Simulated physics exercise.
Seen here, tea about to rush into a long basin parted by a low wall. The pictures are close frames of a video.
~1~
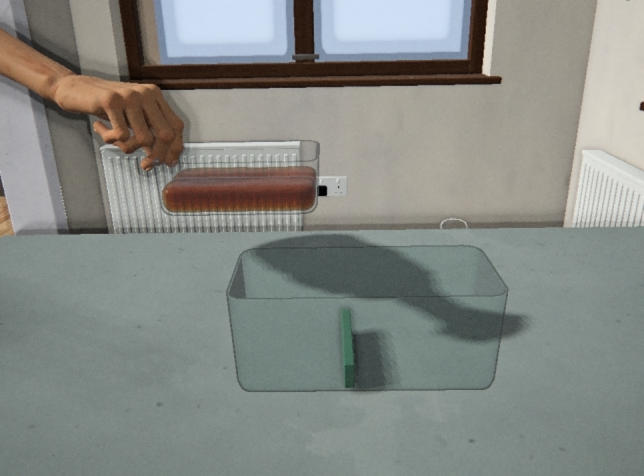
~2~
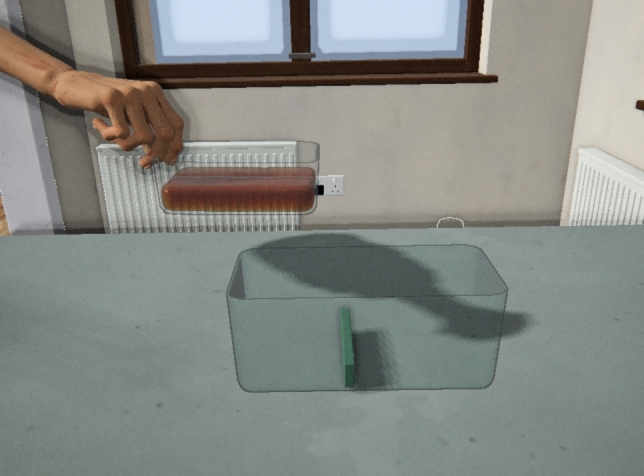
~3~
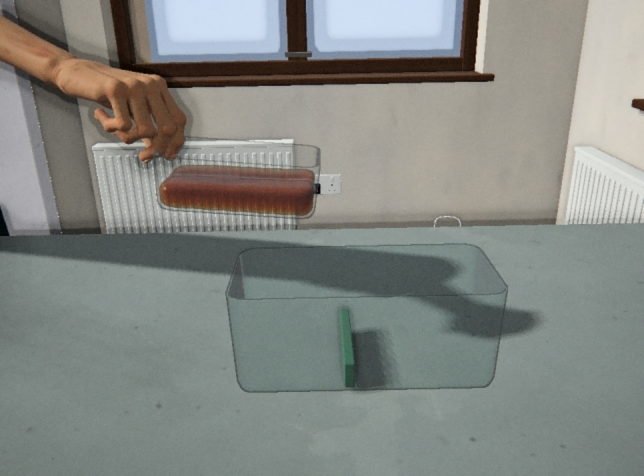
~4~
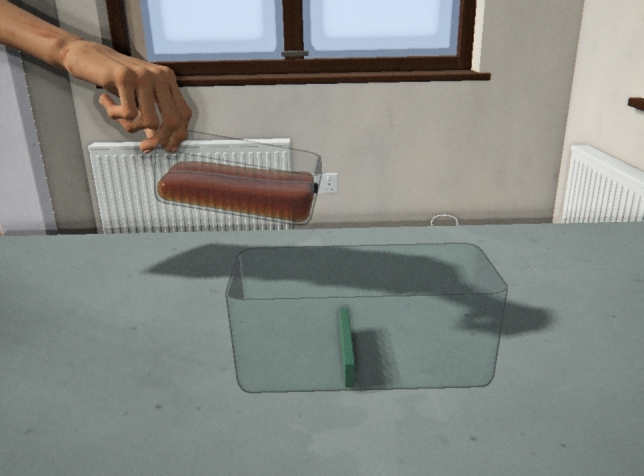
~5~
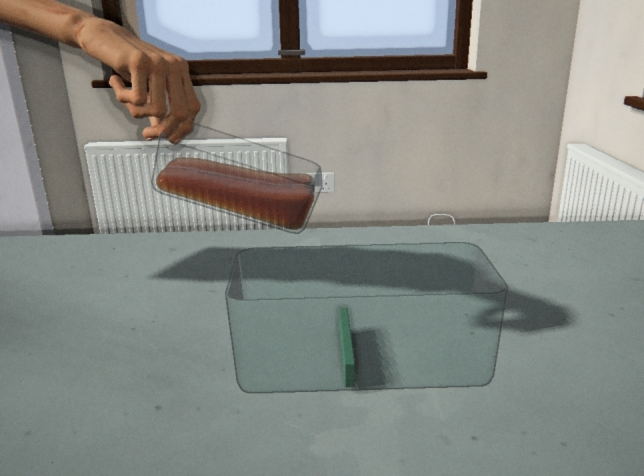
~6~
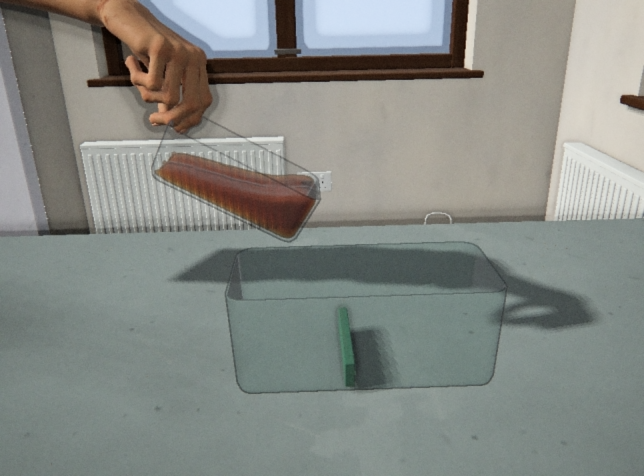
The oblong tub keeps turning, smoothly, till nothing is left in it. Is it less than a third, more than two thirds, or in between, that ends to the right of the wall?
In the end from a third to two thirds is right of the wall.
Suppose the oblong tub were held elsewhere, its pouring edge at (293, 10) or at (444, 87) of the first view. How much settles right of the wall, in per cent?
Roughly 60 per cent, and 70 per cent.
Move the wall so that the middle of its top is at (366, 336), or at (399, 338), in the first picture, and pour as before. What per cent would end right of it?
Roughly 30 per cent, and 20 per cent.
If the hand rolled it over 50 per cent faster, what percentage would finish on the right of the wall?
About 60 per cent.
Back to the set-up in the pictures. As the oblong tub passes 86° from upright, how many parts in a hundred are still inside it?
It comes to 10 per cent or so.
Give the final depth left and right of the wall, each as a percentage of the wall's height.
Left about 30, right about 30.
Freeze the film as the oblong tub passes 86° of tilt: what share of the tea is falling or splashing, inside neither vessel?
Roughly 30 in a hundred.
A moment on, the oblong tub is tipped on its side and 12 per cent is still to pour, 16 is left of the wall and 40 right of it.
Next, the oblong tub is tipped on its side and 4 per cent is still to pour, 39 is left of the wall and 56 right of it.
Then the oblong tub is tipped on its side and 0 per cent is still to pour, 43 is left of the wall and 55 right of it.
Later the oblong tub is tipped on its side and 0 per cent is still to pour, 44 is left of the wall and 55 right of it.
At rest 44 per cent lies left of the wall, 55 right of it and 1 outside.
